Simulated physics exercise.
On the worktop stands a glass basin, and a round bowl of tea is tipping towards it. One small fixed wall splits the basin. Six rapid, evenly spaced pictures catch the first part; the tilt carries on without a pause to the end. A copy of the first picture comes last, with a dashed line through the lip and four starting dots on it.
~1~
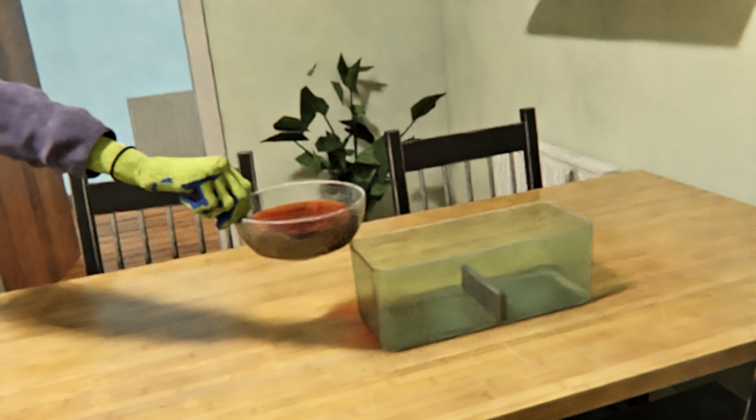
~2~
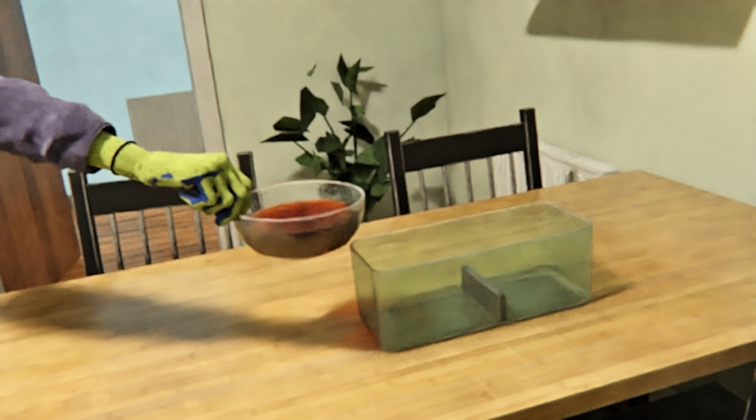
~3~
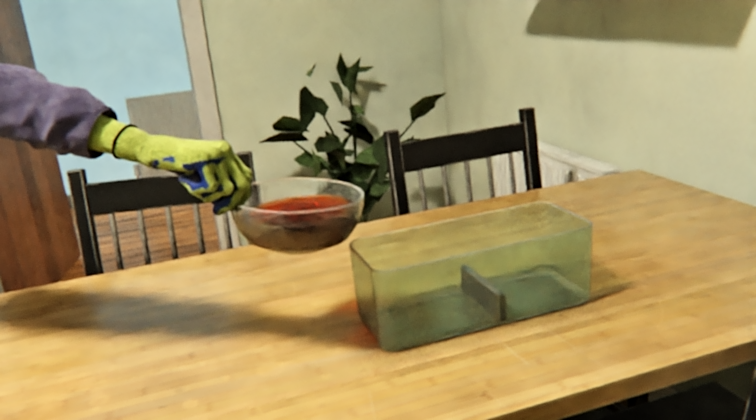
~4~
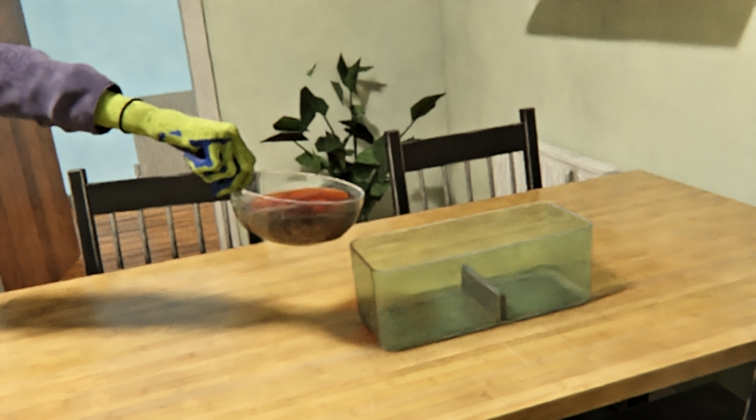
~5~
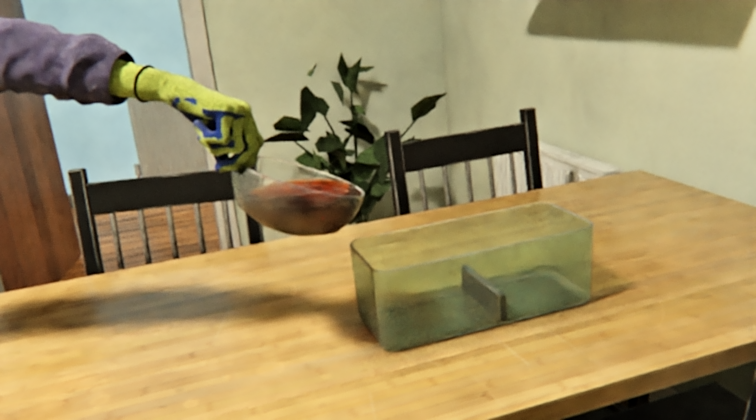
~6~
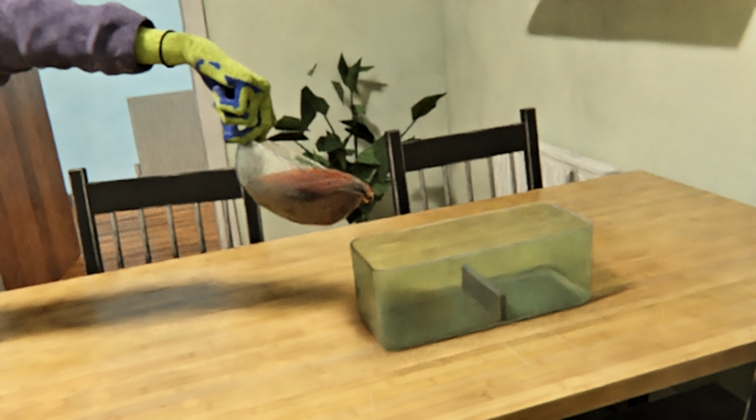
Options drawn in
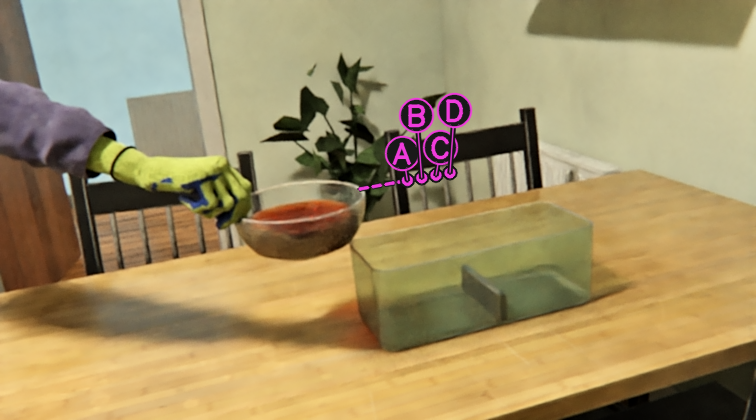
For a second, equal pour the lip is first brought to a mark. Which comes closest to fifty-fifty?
The answer is spot A.
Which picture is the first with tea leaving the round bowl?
Picture 6.
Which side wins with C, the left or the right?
The right side.
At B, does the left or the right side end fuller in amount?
The right one.
On the marked copy, A at (407, 180); B at (421, 177); C at (435, 175); D at (450, 172).
For spot A, about 49 % ends left of the wall and 50 % right of it.
For spot B, about 20 % ends left of the wall and 79 % right of it.
For spot C, about 10 % ends left of the wall and 90 % right of it.
For spot D, about 8 % ends left of the wall and 92 % right of it.
